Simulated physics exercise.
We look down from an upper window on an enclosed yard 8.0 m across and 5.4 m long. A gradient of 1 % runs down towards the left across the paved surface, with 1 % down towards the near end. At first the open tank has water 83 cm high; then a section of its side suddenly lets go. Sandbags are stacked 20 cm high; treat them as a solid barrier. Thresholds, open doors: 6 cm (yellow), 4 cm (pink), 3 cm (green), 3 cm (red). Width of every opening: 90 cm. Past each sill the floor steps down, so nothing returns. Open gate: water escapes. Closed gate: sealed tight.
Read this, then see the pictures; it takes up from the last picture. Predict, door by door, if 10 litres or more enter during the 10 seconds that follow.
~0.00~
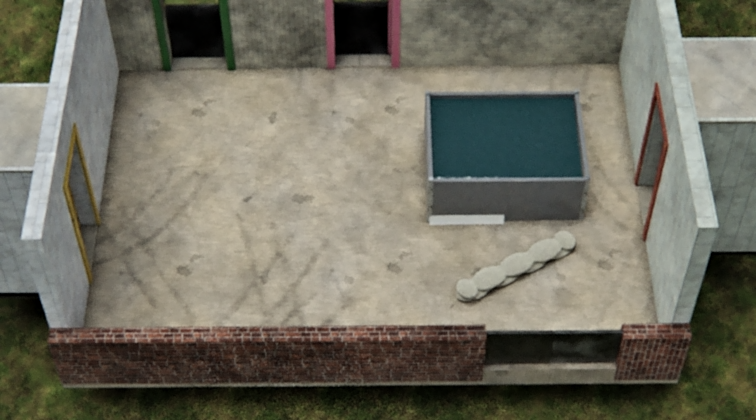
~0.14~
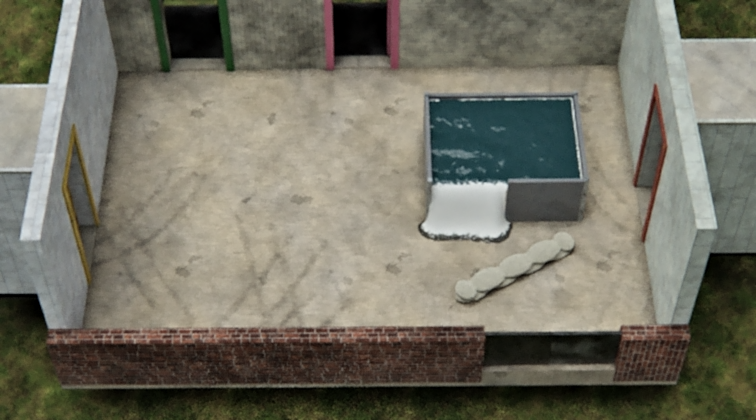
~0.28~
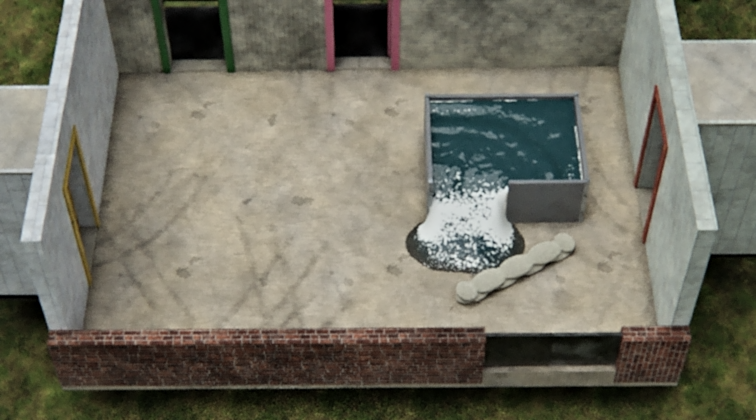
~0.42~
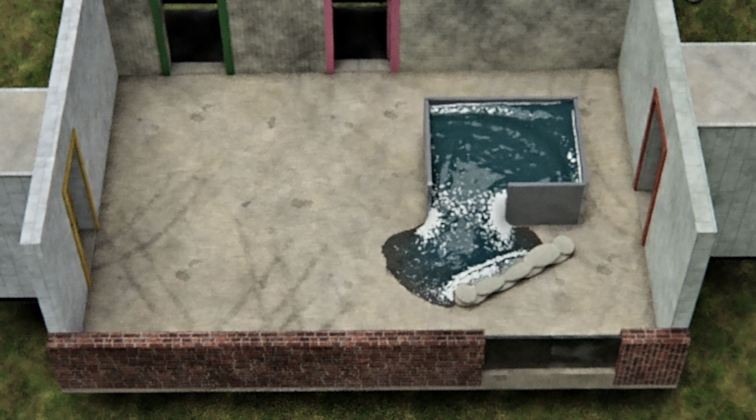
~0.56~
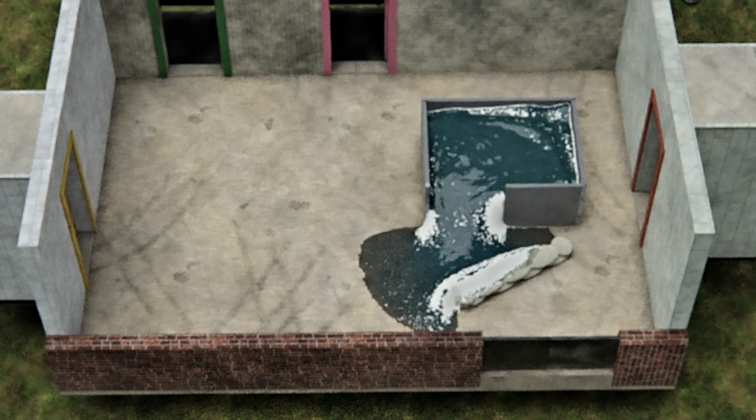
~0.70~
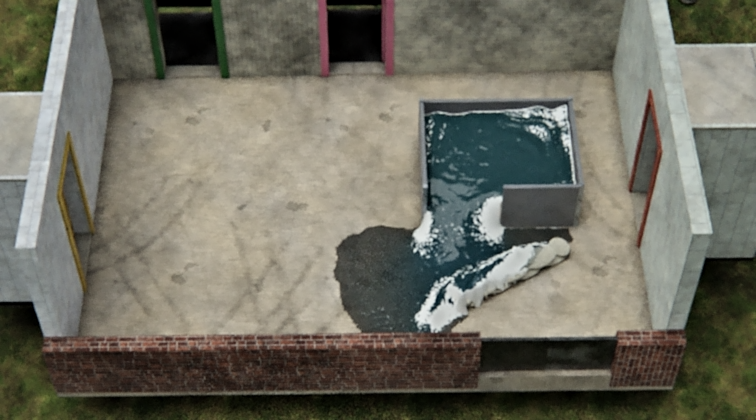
In the end at the yellow door the amount let in will top the limit, at the pink door the amount let in will fall short of the limit, at the green door the amount let in will top the limit, at the red door the amount let in will top the limit.
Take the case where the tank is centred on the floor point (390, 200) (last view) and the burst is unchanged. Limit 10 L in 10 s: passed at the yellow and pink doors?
Relative to the limit, yellow is beyond it and pink is beyond it.
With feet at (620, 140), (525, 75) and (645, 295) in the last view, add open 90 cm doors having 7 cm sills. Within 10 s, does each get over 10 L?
Well, the first is on the low side, the second is on the low side, and the third is on the high side.
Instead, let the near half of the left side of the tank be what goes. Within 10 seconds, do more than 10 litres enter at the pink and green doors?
Log - pink: Threshold not reached, green: Threshold topped.
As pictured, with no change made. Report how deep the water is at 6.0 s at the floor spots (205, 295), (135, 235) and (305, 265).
About 5, 11 and 2 cm respectively.
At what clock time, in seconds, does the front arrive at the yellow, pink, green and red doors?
The front reaches yellow at 2.6 s, pink at 6.5 s, green at 4.5 s, red at 1.6 s.
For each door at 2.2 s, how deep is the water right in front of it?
Depths: Yellow door 0 cm, pink door 0 cm, green door 0 cm, red door 4 cm.
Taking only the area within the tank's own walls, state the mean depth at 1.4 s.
51 cm.
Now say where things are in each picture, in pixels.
The open tank at (505, 139) is whole and still, 83 cm deep, in the first frame.
Water pours out at (468, 204) and has run 0.7 m, to (422, 226); typically 10 cm deep outside, 83 cm at the open tank's back, in the second frame.
The front is at (496, 270), 1.0 m from the gap at (468, 208); 1.1 m2 of floor is under water; 83 cm left at the back of the open tank, in the third frame.
Water pours out at (468, 212) and has run 1.4 m, to (442, 301); typically 14 cm deep outside, 75 cm at the open tank's back, in the fourth frame.
The front is at a hidden place, 2.0 m from the gap at (466, 213); 3.1 m2 of floor is under water; 70 cm left at the back of the open tank, in the fifth frame.
The front is at a hidden place, 2.5 m from the gap at (463, 214); 4.1 m2 of floor is under water; 71 cm left at the back of the open tank, in the sixth frame.
After 1.4 s water covers 25 % of the floor and is deepest (50 cm) near (466, 286); yellow door not reached, pink door not reached, green door not reached, red door not reached.
After 2.2 s water covers 35 % of the floor and is deepest (40 cm) near (466, 286); yellow door not reached, pink door not reached, green door not reached, red door 4 cm at the sill, 2 L in.
After 3.5 s water covers 45 % of the floor and is deepest (31 cm) near (74, 369); yellow door 18 cm at the sill, 30 L in, pink door not reached, green door not reached, red door 6 cm at the sill, 6 L in.
After 6.0 s water covers 70 % of the floor and is deepest (24 cm) near (74, 369); yellow door 15 cm at the sill, 142 L in, pink door not reached, green door 12 cm at the sill, 30 L in, red door 7 cm at the sill, 37 L in.
After 10.0 s water covers 95 % of the floor and is deepest (16 cm) near (74, 369); yellow door 11 cm at the sill, 211 L in, pink door 4 cm at the sill, 0 L in, green door 9 cm at the sill, 149 L in, red door 4 cm at the sill, 58 L in.
